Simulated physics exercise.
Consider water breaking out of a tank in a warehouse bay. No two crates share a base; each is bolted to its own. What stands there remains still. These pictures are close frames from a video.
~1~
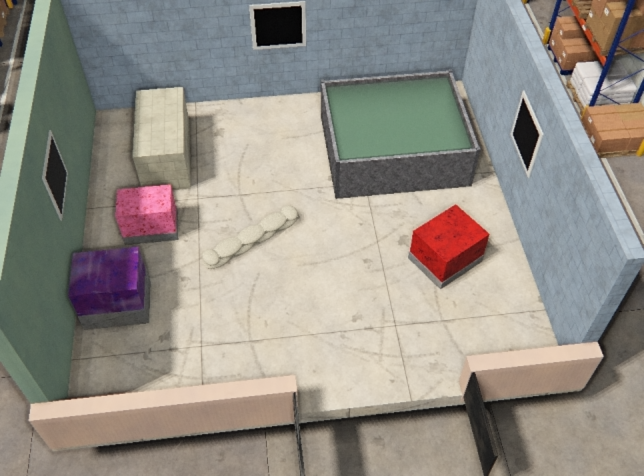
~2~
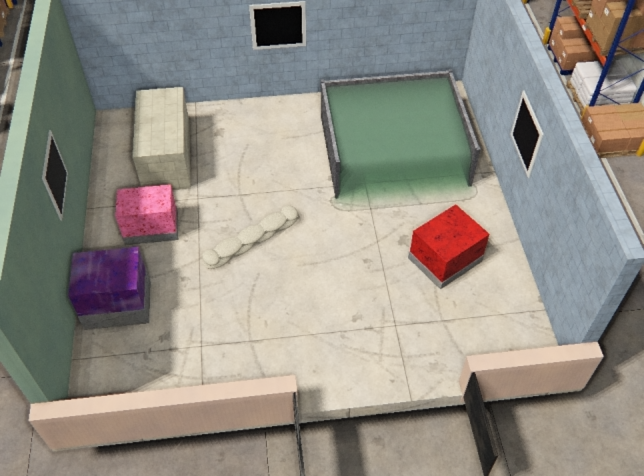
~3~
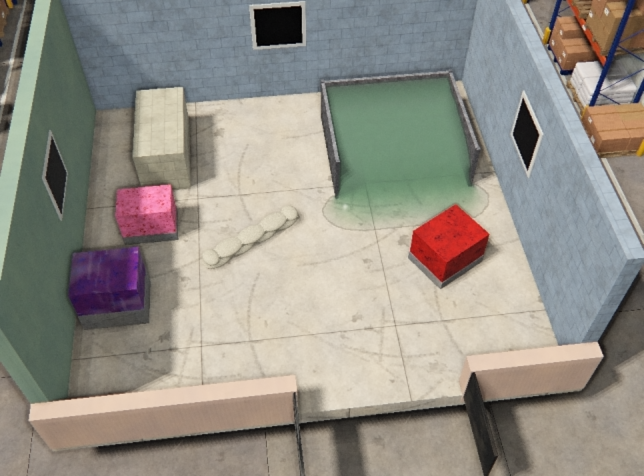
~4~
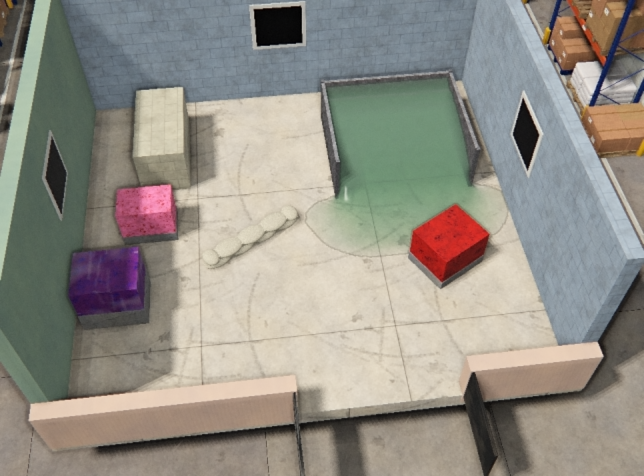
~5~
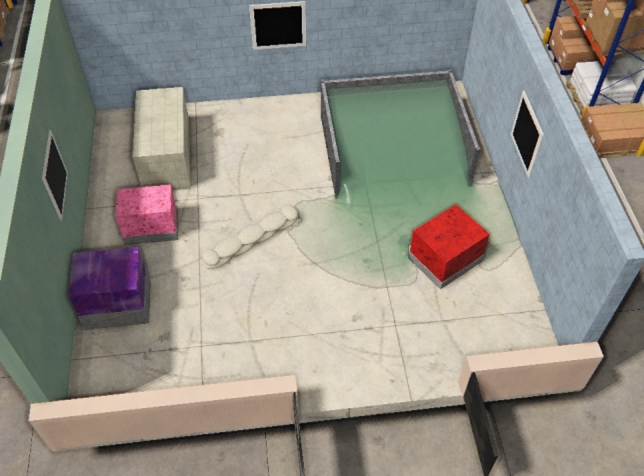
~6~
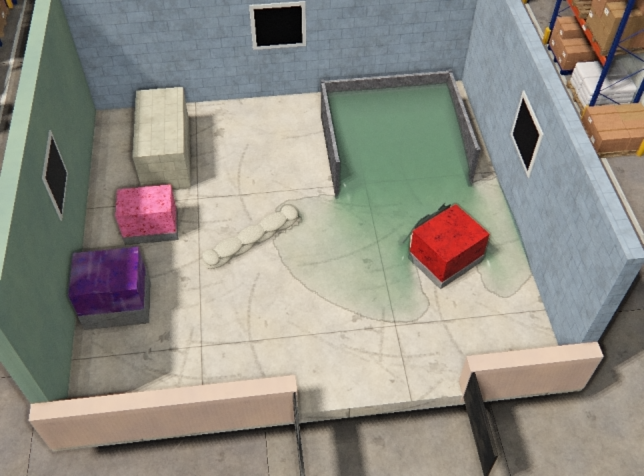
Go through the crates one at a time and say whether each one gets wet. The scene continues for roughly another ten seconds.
Crate by crate: Purple crate - no, dry; pink crate - no, dry; red crate - yes, wet.
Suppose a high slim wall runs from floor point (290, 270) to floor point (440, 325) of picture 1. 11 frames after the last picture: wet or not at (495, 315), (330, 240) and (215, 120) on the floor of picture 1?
In that order: Flooded, under water, not flooded.
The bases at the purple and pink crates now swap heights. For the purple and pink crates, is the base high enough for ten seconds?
Well, the purple crate crate gets reached, and the pink crate crate stays unflooded.
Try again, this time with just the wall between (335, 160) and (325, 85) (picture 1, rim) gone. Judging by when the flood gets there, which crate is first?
The pink-painted one comes first.
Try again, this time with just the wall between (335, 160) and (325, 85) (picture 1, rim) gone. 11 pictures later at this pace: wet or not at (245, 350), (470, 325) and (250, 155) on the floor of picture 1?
Unwetted / unwetted / soaked.
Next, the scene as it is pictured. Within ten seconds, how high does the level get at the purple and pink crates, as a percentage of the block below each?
About 70 and 70 per cent.
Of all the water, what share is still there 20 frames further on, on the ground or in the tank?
Roughly 84 %.
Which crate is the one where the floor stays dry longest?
Last of all: The pink-painted one.
A moment on, water covers 35 % of the floor; the purple crate not reached, the pink crate not reached, the red crate water round its plinth.
Next, water covers 45 % of the floor; the purple crate not reached, the pink crate not reached, the red crate water round its plinth.
Then, water covers 60 % of the floor; the purple crate water round its plinth, the pink crate not reached, the red crate water round its plinth.
Later, water covers 80 % of the floor; the purple crate water round its plinth, the pink crate water round its plinth, the red crate water round its plinth.
In the end, water covers 100 % of the floor; the purple crate stayed above the water, the pink crate stayed above the water, the red crate was topped.
